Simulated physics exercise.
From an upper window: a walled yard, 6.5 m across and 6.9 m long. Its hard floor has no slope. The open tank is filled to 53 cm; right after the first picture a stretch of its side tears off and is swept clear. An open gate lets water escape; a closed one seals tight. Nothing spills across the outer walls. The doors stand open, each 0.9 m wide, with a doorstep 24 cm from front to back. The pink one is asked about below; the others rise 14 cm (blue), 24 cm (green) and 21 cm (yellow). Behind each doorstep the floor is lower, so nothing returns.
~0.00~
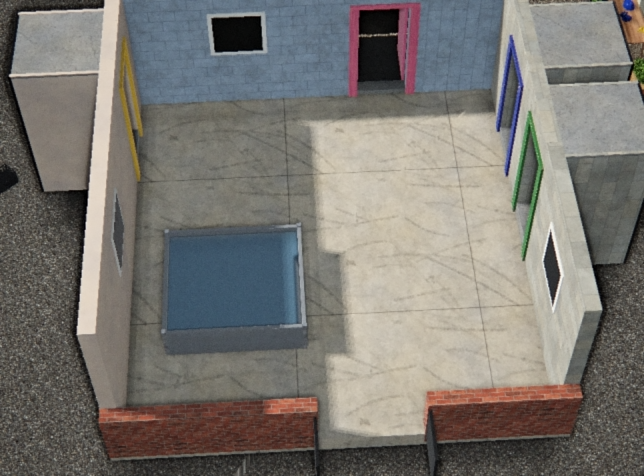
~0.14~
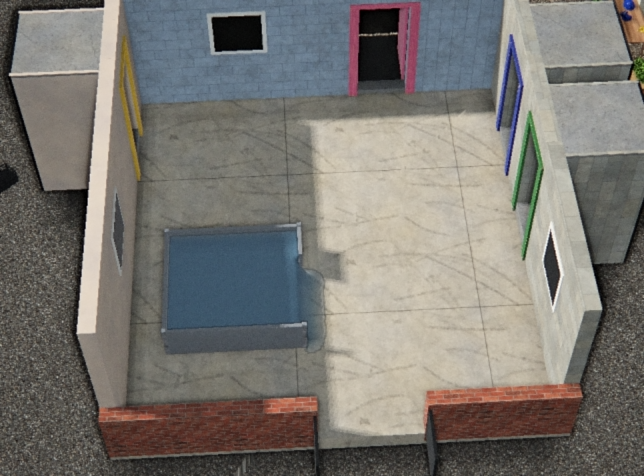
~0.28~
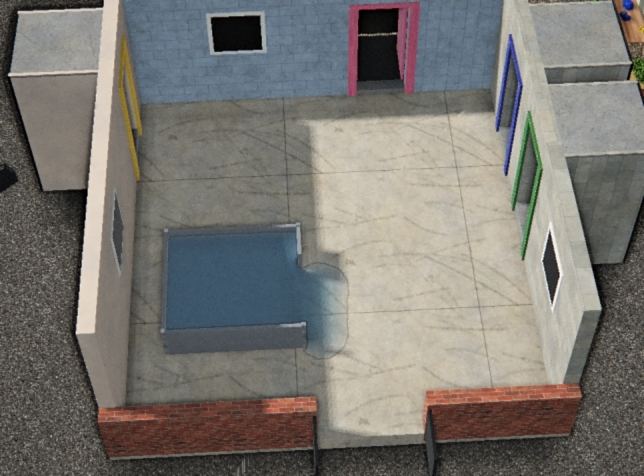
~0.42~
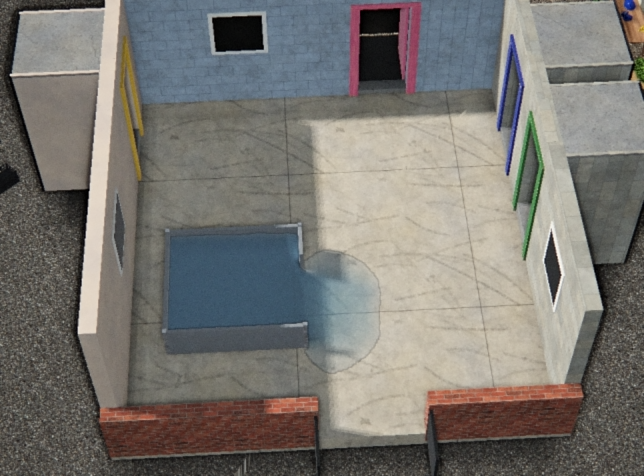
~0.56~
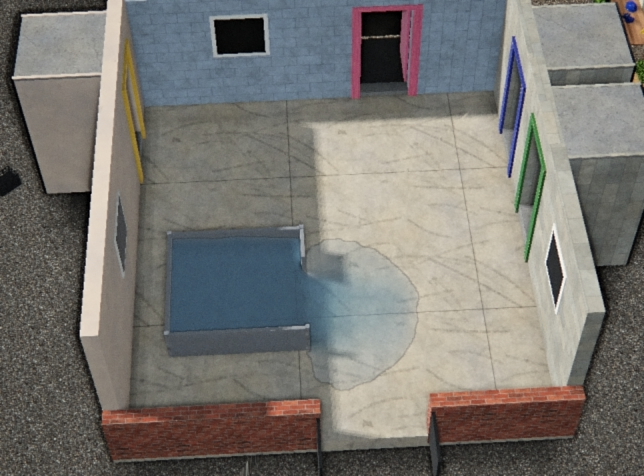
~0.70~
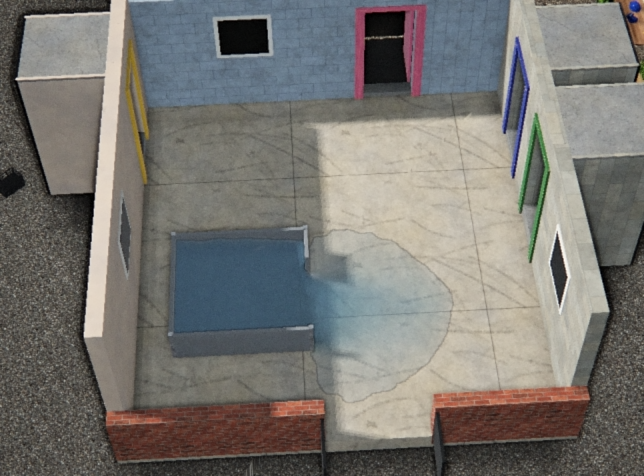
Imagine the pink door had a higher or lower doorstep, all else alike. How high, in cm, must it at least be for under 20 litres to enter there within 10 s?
It would have to be roughly 6 cm high.
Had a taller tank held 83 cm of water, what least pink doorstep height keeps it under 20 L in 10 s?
Some 12.0 cm.
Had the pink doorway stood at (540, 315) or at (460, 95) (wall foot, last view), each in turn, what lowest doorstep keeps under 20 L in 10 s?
Roughly 18 and 10.0 cm.
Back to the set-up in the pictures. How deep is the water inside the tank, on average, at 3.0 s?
Some 21 cm.
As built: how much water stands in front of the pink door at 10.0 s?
Some 7.5 cm.
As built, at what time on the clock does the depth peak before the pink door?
Around 7.5 s.
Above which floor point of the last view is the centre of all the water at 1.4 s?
Around (296, 307).
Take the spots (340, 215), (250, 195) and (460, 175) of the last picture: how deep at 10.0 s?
About 1, 2 and 5 cm.
After 1.4 s water covers 25 % of the floor, deepest (28 cm) near (318, 328); it has not reached the pink door.
After 3.0 s water covers 35 % of the floor, deepest (30 cm) near (562, 415); it has not reached the pink door.
After 10.0 s water covers 75 % of the floor, deepest (10 cm) near (148, 123); 8 cm at the pink door, 0 litres in over its 10 cm doorstep.
At the pink door as built, the water arrived by 4.5 s and peaked near 10 cm at 7.6 s.
With a doorstep of 5 cm, 31 litres would have come in within the 10 s; with 7 cm, 11 litres. So under 20 litres takes about 6 cm.
